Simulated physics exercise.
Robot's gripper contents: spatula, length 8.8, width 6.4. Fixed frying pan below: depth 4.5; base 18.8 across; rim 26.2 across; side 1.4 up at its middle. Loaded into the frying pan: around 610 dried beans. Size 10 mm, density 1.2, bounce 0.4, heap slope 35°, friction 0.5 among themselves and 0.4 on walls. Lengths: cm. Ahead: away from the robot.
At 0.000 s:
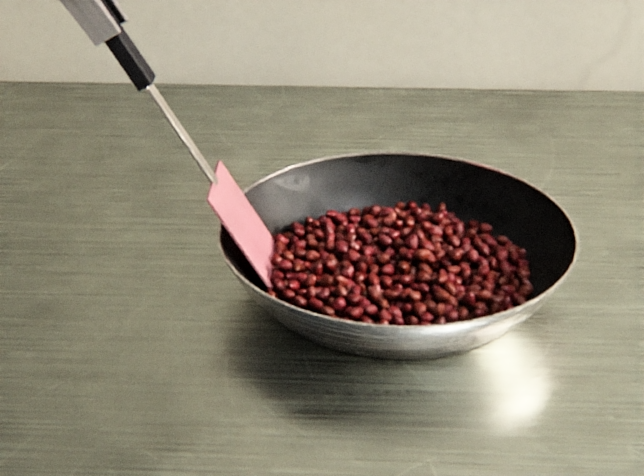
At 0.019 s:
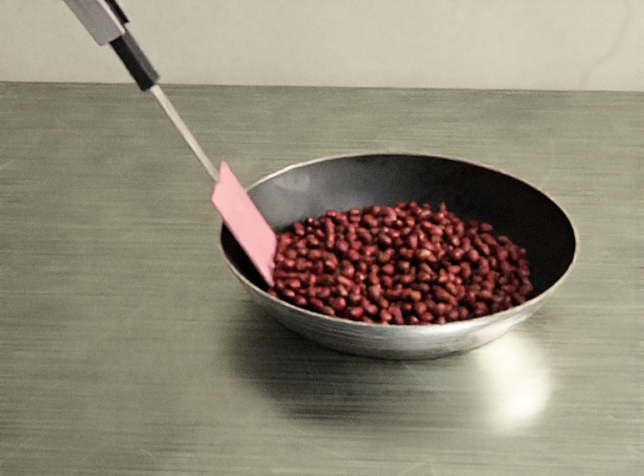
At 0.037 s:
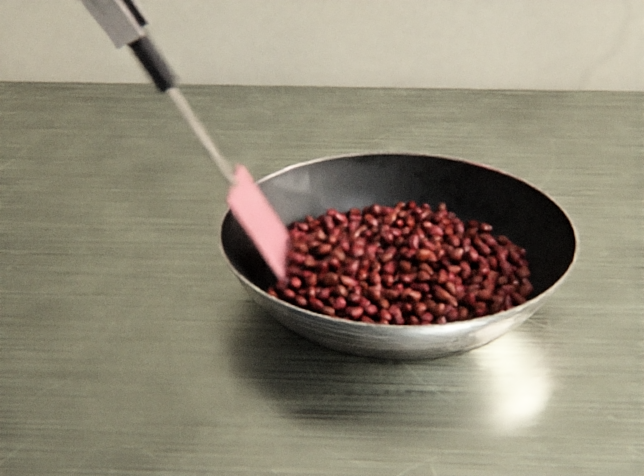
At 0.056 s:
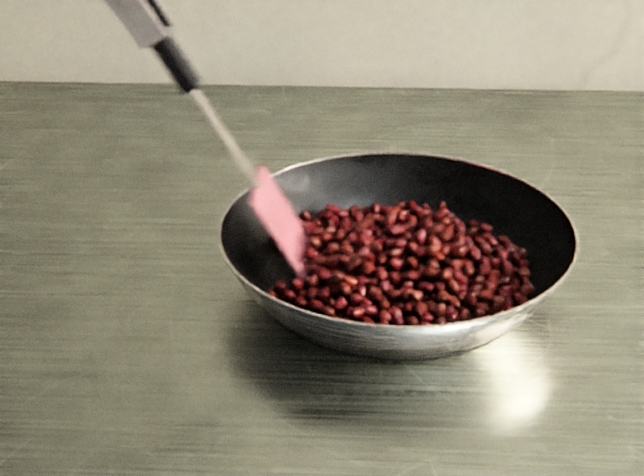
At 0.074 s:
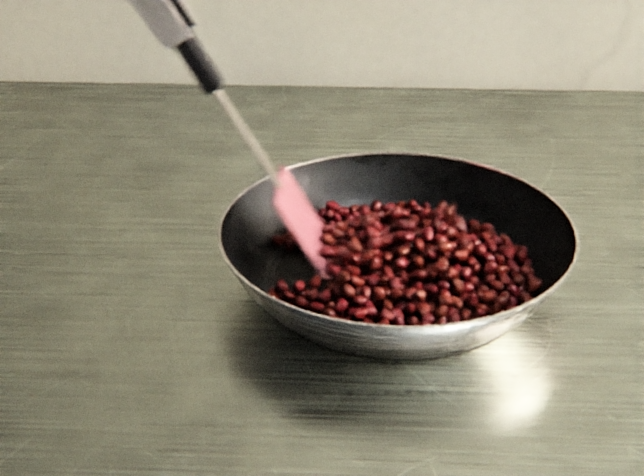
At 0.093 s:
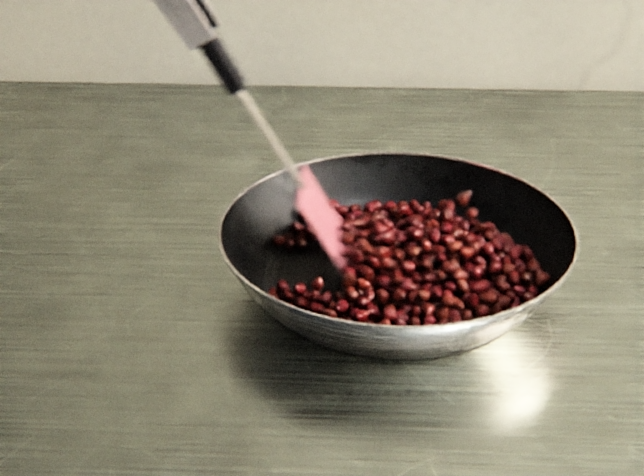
On a brushed metal surface, a dark frying pan holds a heap of small red beans, with a pink spatula resting still at its left edge. The robot-held spatula then moves right through the beans, pushing them into a higher mound on the right and opening a gap behind it.
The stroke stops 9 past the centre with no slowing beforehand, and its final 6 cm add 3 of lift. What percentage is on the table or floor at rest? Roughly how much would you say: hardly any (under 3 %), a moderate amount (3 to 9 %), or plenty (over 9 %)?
I'd say plenty.
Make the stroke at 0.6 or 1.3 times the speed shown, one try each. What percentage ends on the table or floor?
5 and 15 %.
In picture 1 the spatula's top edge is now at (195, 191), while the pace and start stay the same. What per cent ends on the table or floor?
Around 10 percent ends up on the table or floor.
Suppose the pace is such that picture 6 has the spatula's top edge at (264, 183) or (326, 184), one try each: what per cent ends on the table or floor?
About 5 and 15 percent.
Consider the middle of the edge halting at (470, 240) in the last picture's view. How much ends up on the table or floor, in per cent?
Something near 5 in a hundred.
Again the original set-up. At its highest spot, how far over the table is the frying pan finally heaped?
Near 5.0 centimetres high.
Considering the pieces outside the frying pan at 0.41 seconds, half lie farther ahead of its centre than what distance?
20 cm.
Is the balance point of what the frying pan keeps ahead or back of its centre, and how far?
It sits some 3.5 centimetres ahead of centre.
By 0.14 s, sloping 60°, highest piece 8 above the table; 609 in the frying pan.
By 0.18 s, sloping 60°, highest piece 7 above the table; 609 in the frying pan.
By 0.41 s, sloping 60°, highest piece 5 above the table; 534 in the frying pan, 70 on the table or floor, 5 on the blade or in flight.
By 1.46 s, sloping 60°, highest piece 5 above the table; 534 in the frying pan, 75 on the table or floor.
Final count, 534 in the frying pan, 75 on the table or floor. That is 12 % on the table or floor.
